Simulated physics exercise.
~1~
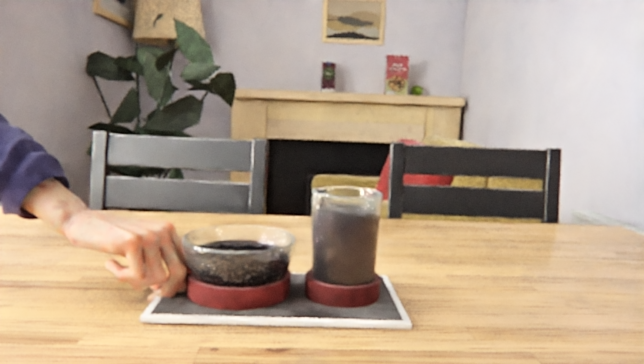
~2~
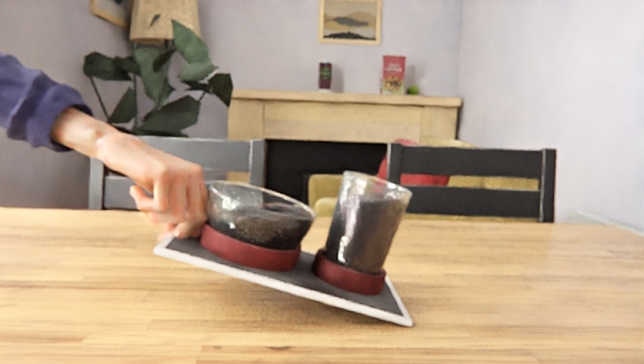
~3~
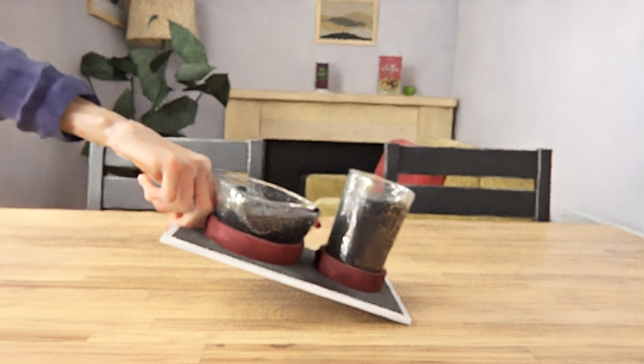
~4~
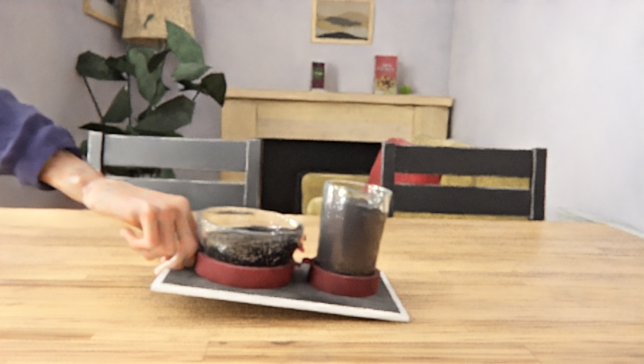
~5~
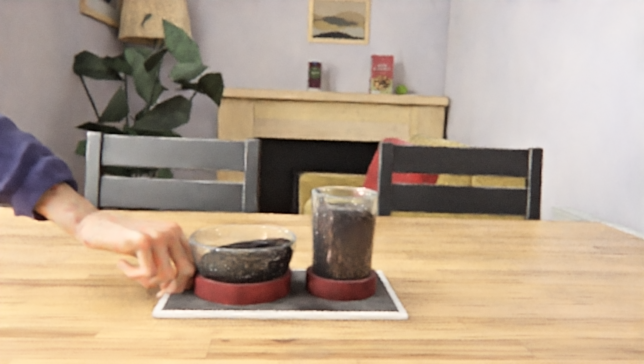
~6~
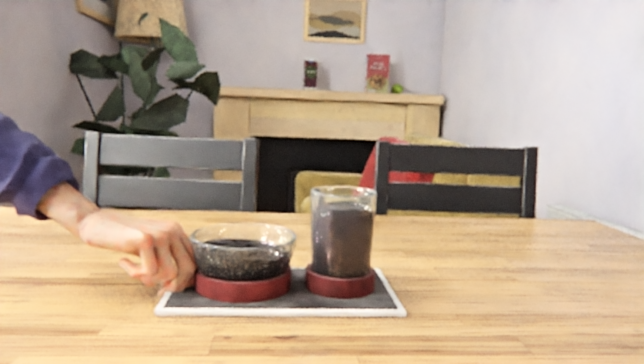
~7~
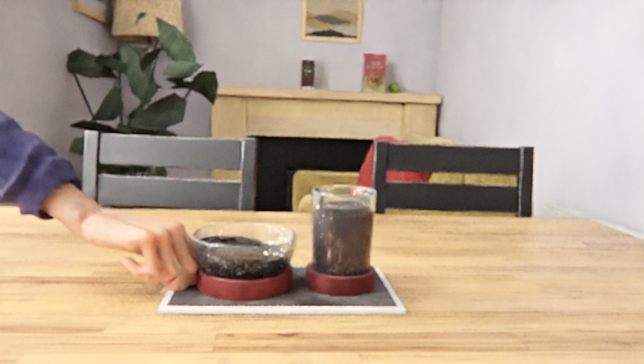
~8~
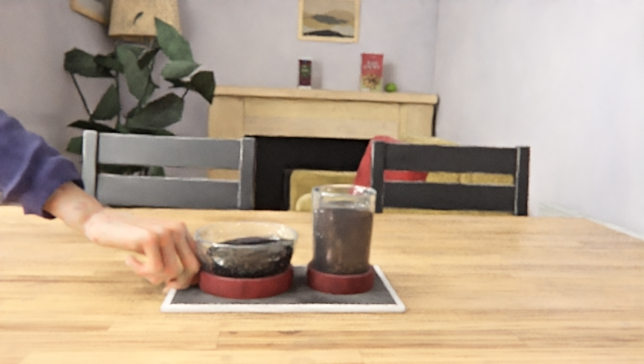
Tray with a round bowl and a glass of dark liquid tilting as a hand raises its left edge, then lowers it flat.
